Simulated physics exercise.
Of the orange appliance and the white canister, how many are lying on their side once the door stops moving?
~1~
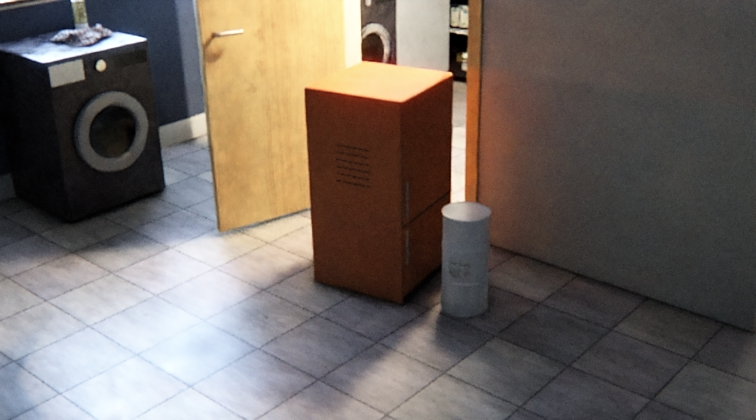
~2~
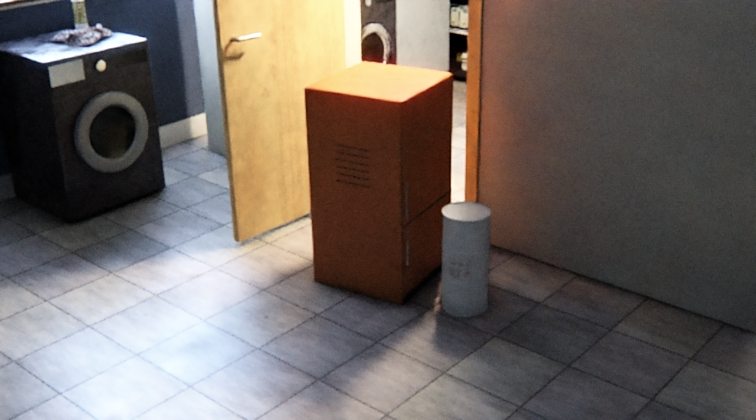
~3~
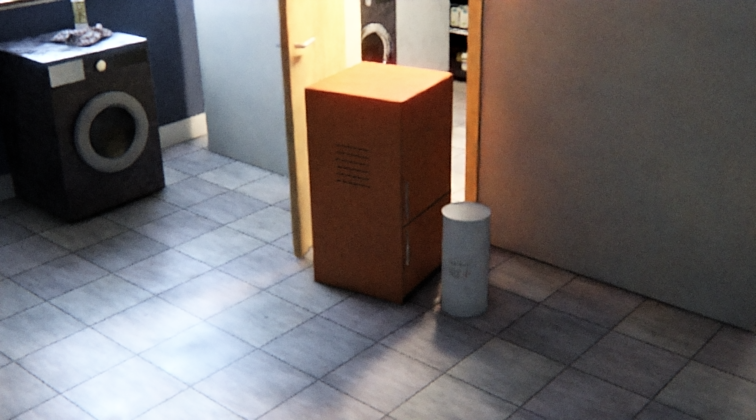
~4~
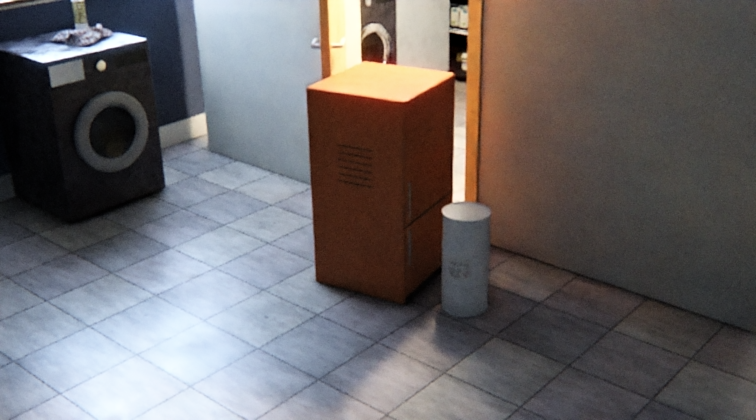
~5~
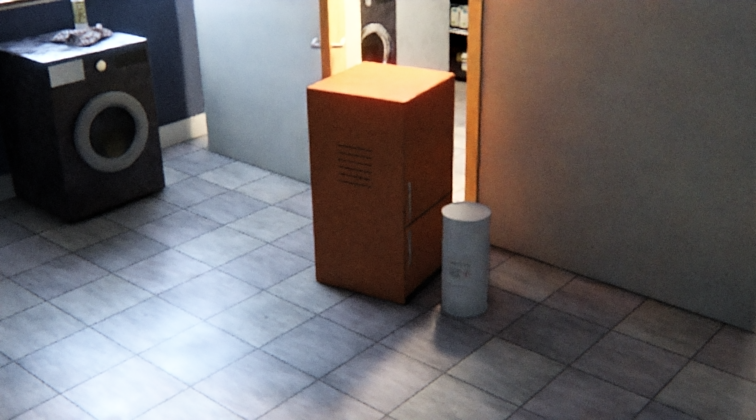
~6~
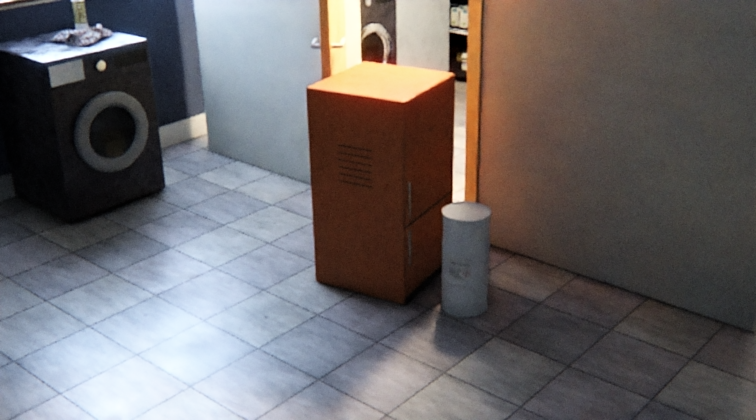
None of them are. The orange appliance and the white canister are both still standing upright at the end.
